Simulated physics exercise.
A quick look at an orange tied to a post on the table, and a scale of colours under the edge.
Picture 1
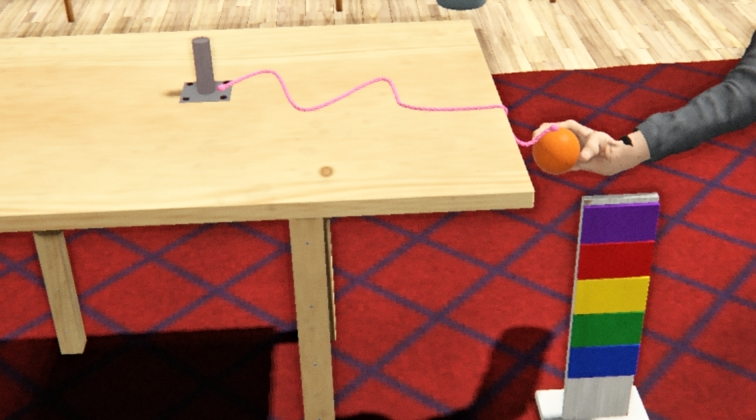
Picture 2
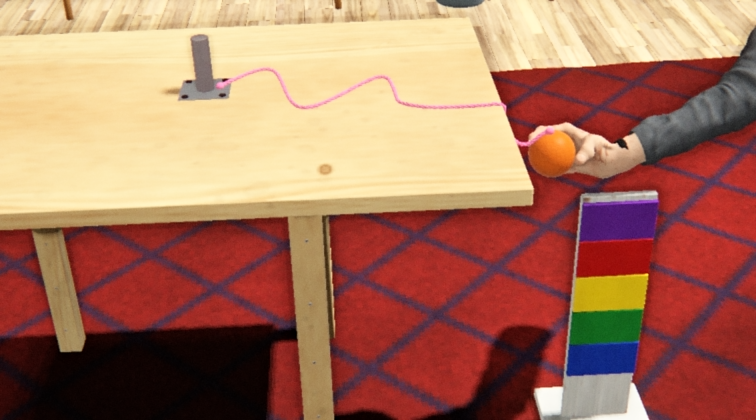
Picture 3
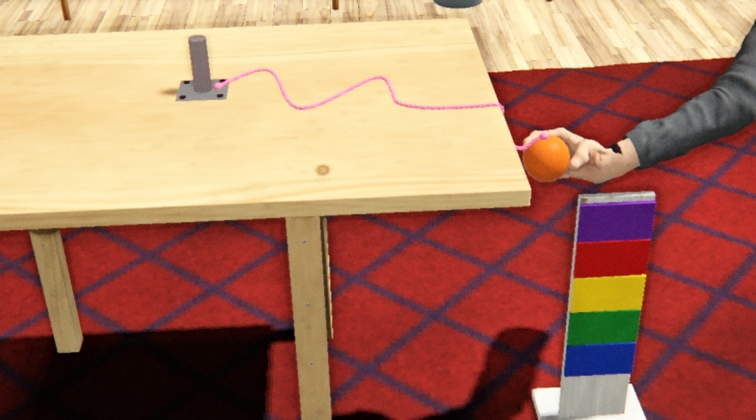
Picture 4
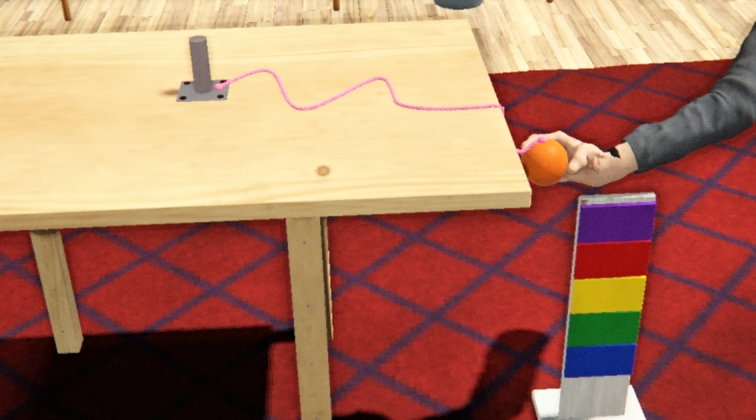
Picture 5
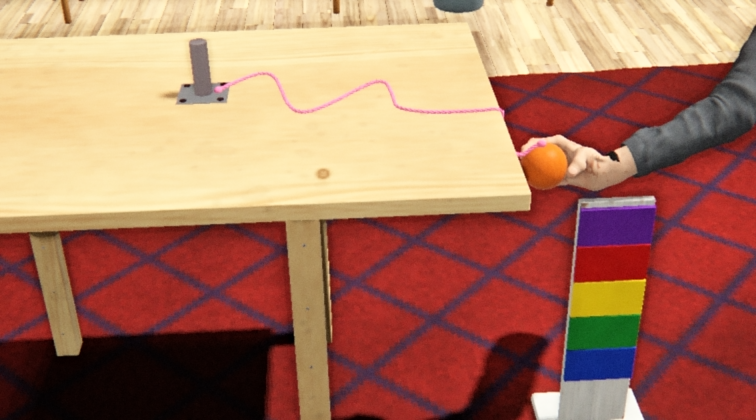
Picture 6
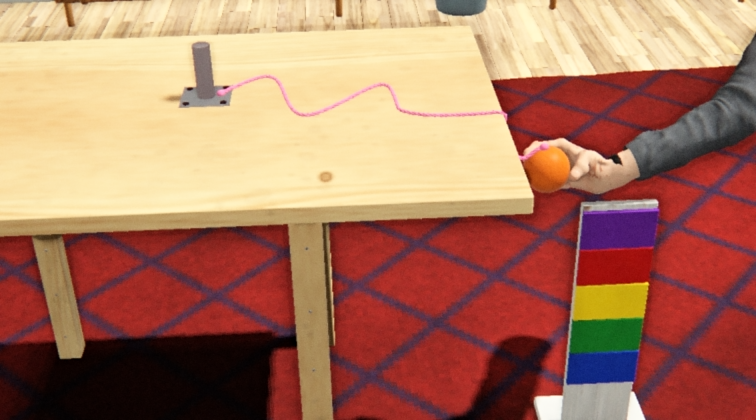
Orange tied by a pink lace to a post on a wooden table, a hand holding it almost still beside the edge.
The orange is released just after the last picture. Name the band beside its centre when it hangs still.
The shoelace holds its middle at green.
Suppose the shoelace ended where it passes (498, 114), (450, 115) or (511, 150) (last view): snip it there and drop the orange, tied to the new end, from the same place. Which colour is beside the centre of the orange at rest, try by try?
Try by try: Red; purple; yellow.
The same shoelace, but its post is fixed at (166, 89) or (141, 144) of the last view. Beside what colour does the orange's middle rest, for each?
Taking them in turn: Yellow; yellow.
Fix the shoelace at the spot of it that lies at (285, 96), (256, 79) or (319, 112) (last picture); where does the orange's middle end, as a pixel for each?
In that order: (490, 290), (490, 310) and (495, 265).
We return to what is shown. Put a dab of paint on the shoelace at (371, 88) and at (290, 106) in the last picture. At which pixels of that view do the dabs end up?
They go to (484, 99) and to (364, 97).
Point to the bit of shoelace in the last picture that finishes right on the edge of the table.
It lies at about (383, 85).
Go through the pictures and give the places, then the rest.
The first frame shows orange (556, 150); purple (620, 225); red (616, 262); yellow (612, 297); green (608, 330); blue (604, 363).
The second frame shows orange (552, 154); shoelace through (252, 72) (289, 98) (352, 89) (397, 98) (482, 106).
The third frame shows orange (546, 159).
The fourth frame shows orange (544, 162); shoelace through (250, 74) (288, 100) (350, 90) (395, 100) (480, 107).
The fifth frame shows orange (544, 166).
The sixth frame shows orange (546, 169); shoelace through (253, 80) (290, 106) (352, 97) (398, 106) (482, 114).
Soon after, orange near (527, 336); level with green.
Then, orange near (462, 324); level with green.
Further on, orange near (498, 328); level with green.
At rest, orange near (485, 328); level with green. At green.
